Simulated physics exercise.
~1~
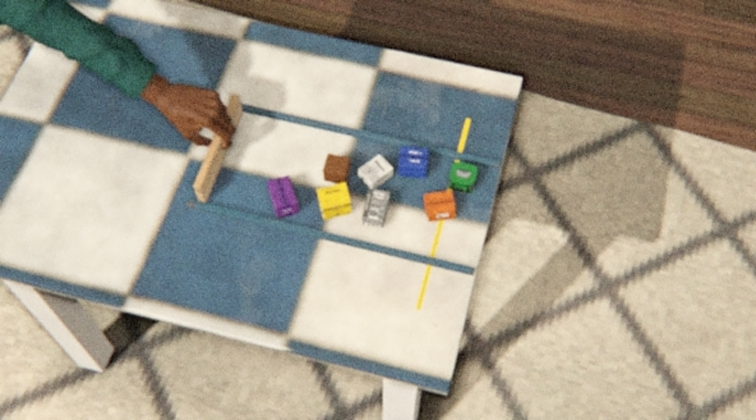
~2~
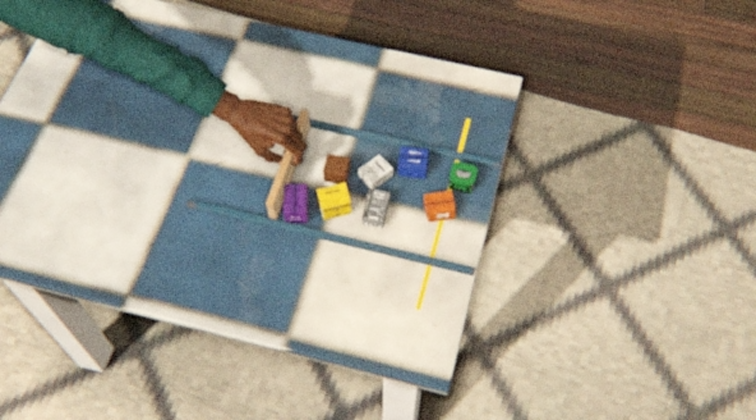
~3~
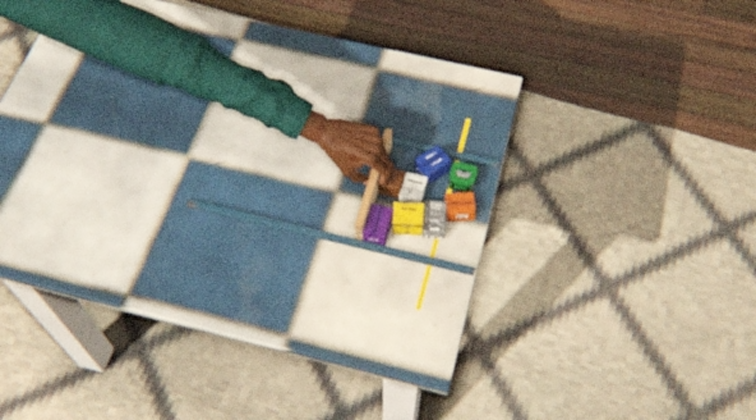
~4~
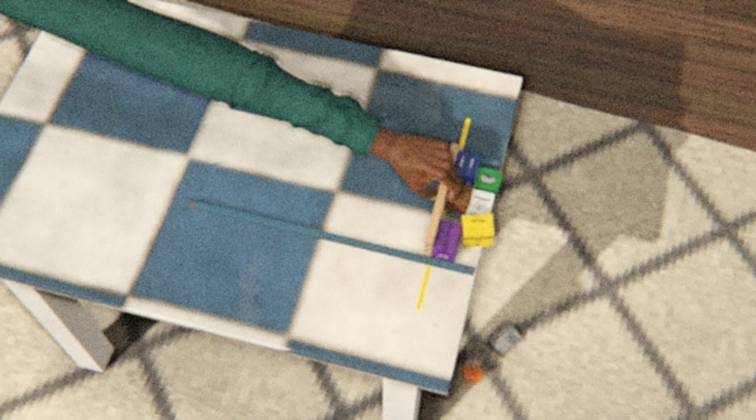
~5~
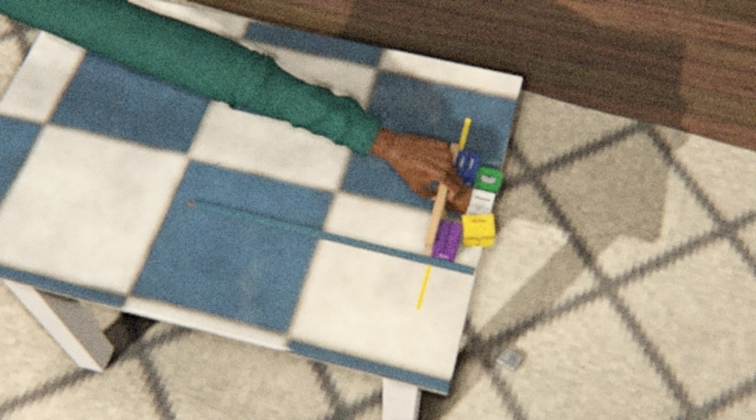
A hand slid a wooden board rightward along a checkered table, bunching up small colored boxes and pushing them toward the yellow strip near the end, until the orange and grey ones dropped to the floor while the rest stayed on the tabletop.
